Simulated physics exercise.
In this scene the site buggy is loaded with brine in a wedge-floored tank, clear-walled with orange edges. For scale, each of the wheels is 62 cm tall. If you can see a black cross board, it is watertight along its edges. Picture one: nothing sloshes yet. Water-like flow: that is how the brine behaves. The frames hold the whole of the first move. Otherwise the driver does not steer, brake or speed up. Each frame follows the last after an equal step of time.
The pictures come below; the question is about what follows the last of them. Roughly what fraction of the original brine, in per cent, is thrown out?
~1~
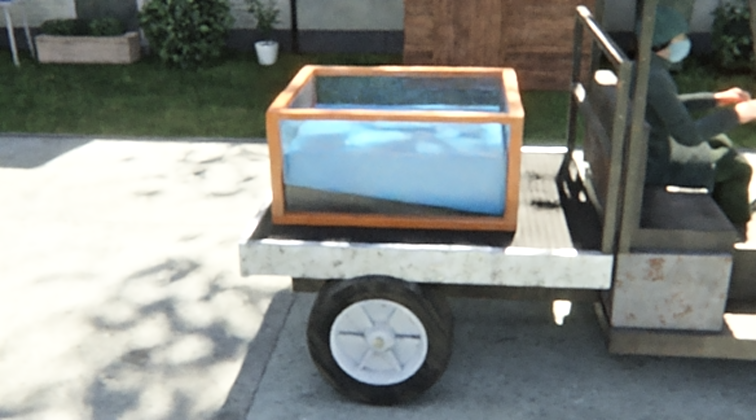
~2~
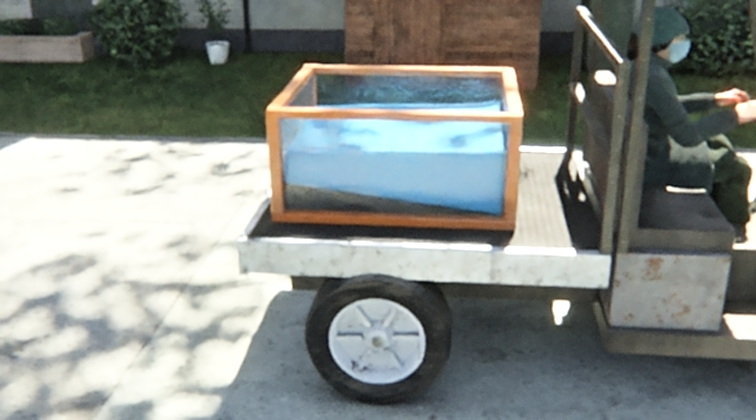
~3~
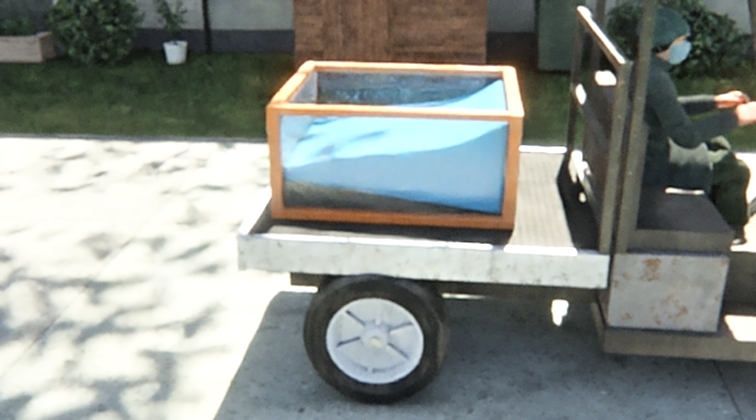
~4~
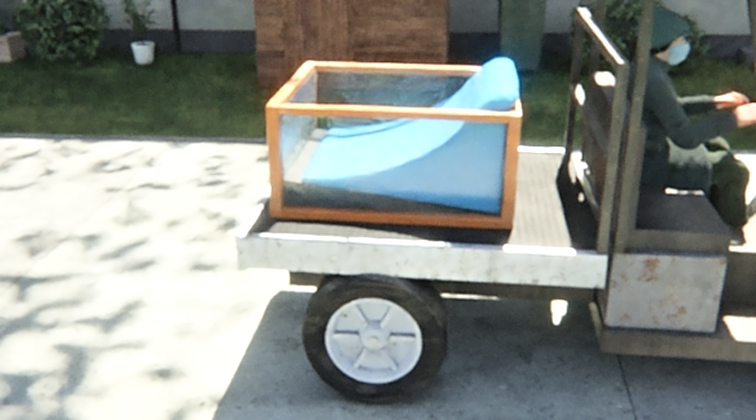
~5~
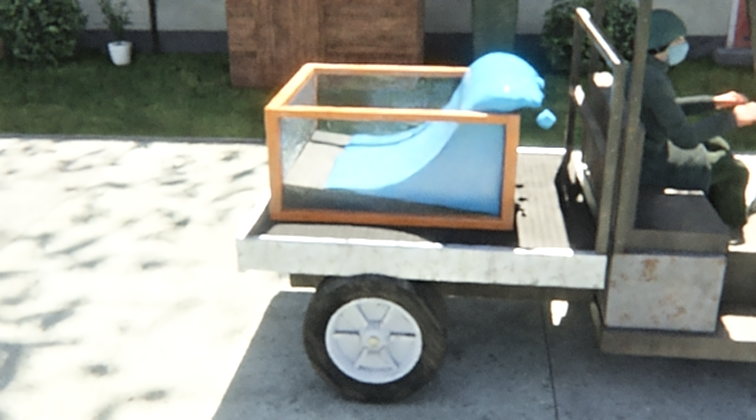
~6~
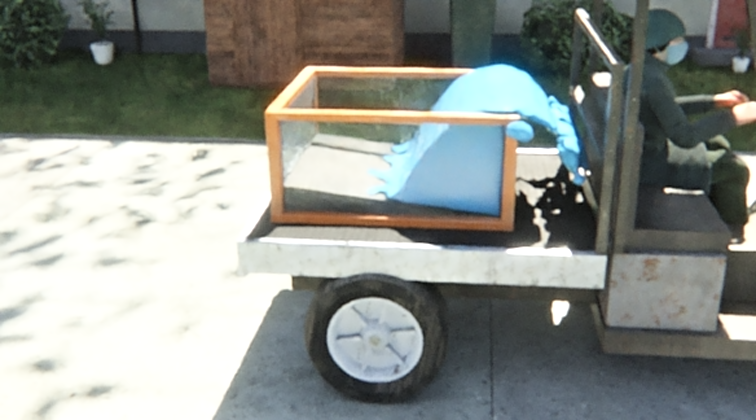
About 18 in every hundred parts is thrown out.
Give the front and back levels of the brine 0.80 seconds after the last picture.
Height at the front is 14 cm; height at the back is 44 cm.
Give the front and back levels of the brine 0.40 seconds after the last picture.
Front level 22 cm, back level 36 cm.
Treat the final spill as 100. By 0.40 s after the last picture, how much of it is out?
About 70 percent at that moment.
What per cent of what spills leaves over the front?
I'd put it at about 70 percent of what spills.
Then, 0.40 s later than the final frame, front 22 cm, middle 23 cm, back 36 cm above the lowest part of the floor; the loss stands at 12 per cent, over the front, a little elsewhere.
Then, 0.80 s later than the final frame, front 14 cm, middle 18 cm, back 45 cm above the lowest part of the floor; the loss stands at 16 per cent, mostly over the front, some over the back.
Then, 1.30 s later than the final frame, front 39 cm, middle 21 cm, back 19 cm above the lowest part of the floor; the loss stands at 18 per cent, mostly over the front, some over the back.
Then, 2.98 s later than the final frame, the loss stands at 18 per cent, mostly over the front, some over the back, 30 of 167 litres.
